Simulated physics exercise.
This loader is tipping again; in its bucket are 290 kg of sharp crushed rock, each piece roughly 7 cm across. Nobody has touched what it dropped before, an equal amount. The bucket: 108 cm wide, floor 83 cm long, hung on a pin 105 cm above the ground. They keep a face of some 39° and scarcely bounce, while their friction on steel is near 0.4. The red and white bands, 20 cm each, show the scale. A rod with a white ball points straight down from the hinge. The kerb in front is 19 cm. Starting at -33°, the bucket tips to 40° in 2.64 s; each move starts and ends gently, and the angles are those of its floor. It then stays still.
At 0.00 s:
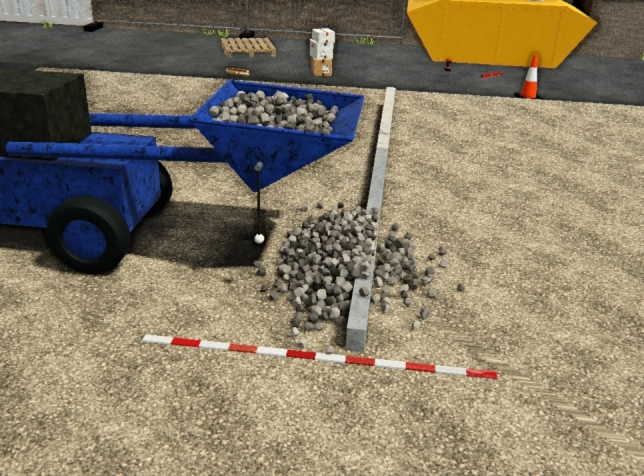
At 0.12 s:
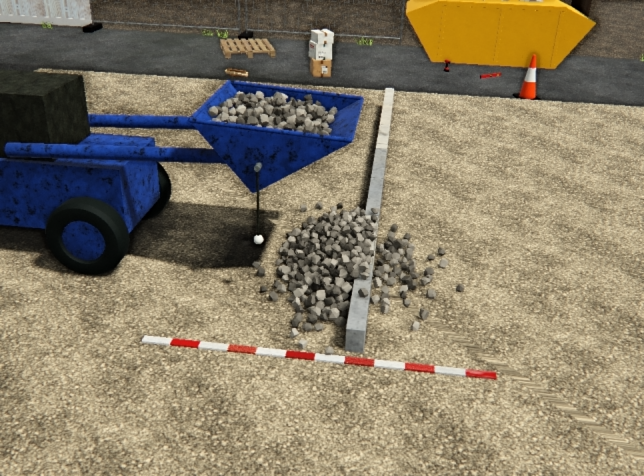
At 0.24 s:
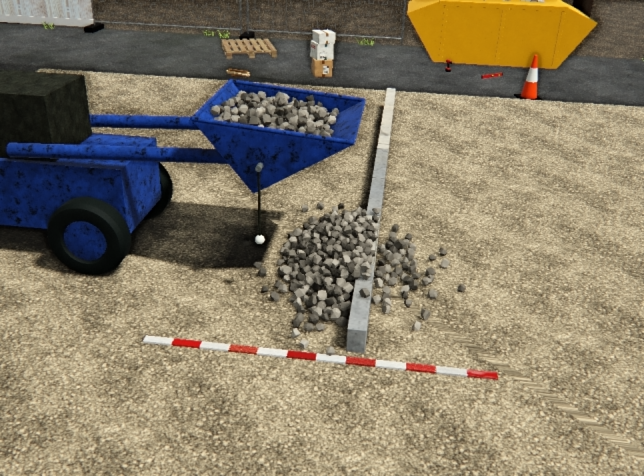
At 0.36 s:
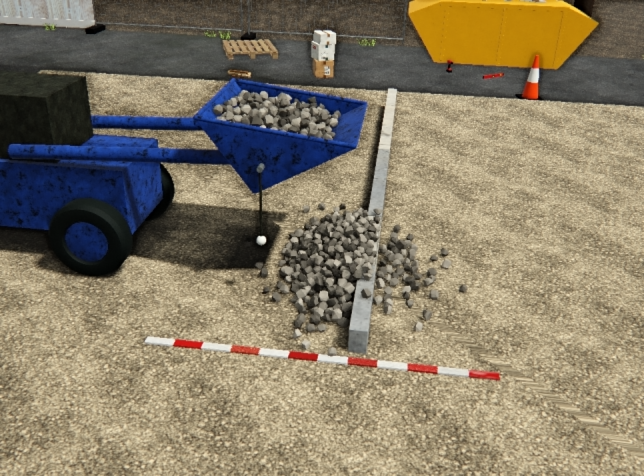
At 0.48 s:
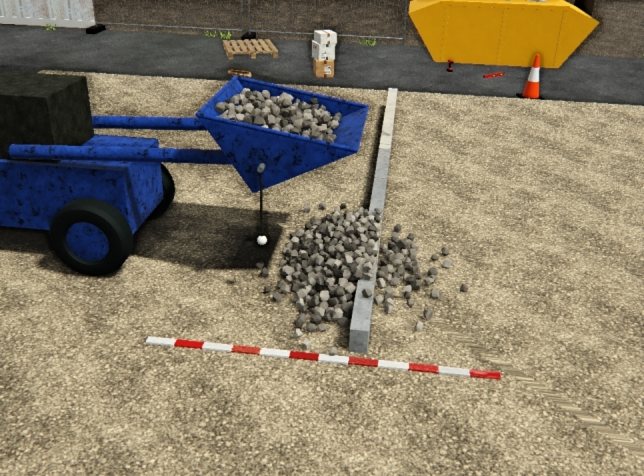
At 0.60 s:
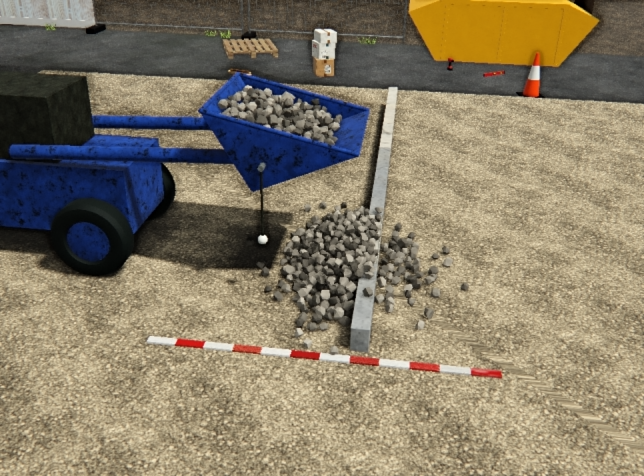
On a gravelly yard, a blue loader holds a bucket of grey crushed rock beside a heap of similar stones lying against and across a pale kerb, behind a red and white striped pole. The bucket at first hardly moves, then its right-hand lip tilts slightly downward while the stones shift only a little.
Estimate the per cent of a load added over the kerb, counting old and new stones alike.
Roughly 40 per cent of a load is added.
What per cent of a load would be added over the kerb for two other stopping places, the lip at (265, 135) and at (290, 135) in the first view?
Near 0 in a hundred, then near 0 in a hundred.
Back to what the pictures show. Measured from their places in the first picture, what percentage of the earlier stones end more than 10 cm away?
About 5 %.
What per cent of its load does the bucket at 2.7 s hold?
Roughly 20 parts in a hundred of the load.
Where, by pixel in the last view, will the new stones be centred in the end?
The middle ends up near (360, 244).
After 2.0 s the floor is at 29°; in per cent of one load, 96 in the bucket, 94 on this side of the kerb, 10 over the kerb; the foremost stones are at (441, 272).
After 2.7 s the floor is at 40°; in per cent of one load, 19 in the bucket, 146 on this side of the kerb, 35 over the kerb; the foremost stones are at (450, 266).
After 3.1 s the floor is at 40°; in per cent of one load, 5 in the bucket, 148 on this side of the kerb, 47 over the kerb; the foremost stones are at (467, 272).
After 5.7 s the floor is at 40°; in per cent of one load, 0 in the bucket, 150 on this side of the kerb, 50 over the kerb; the foremost stones are at (471, 274). Net gain over the kerb, 40.
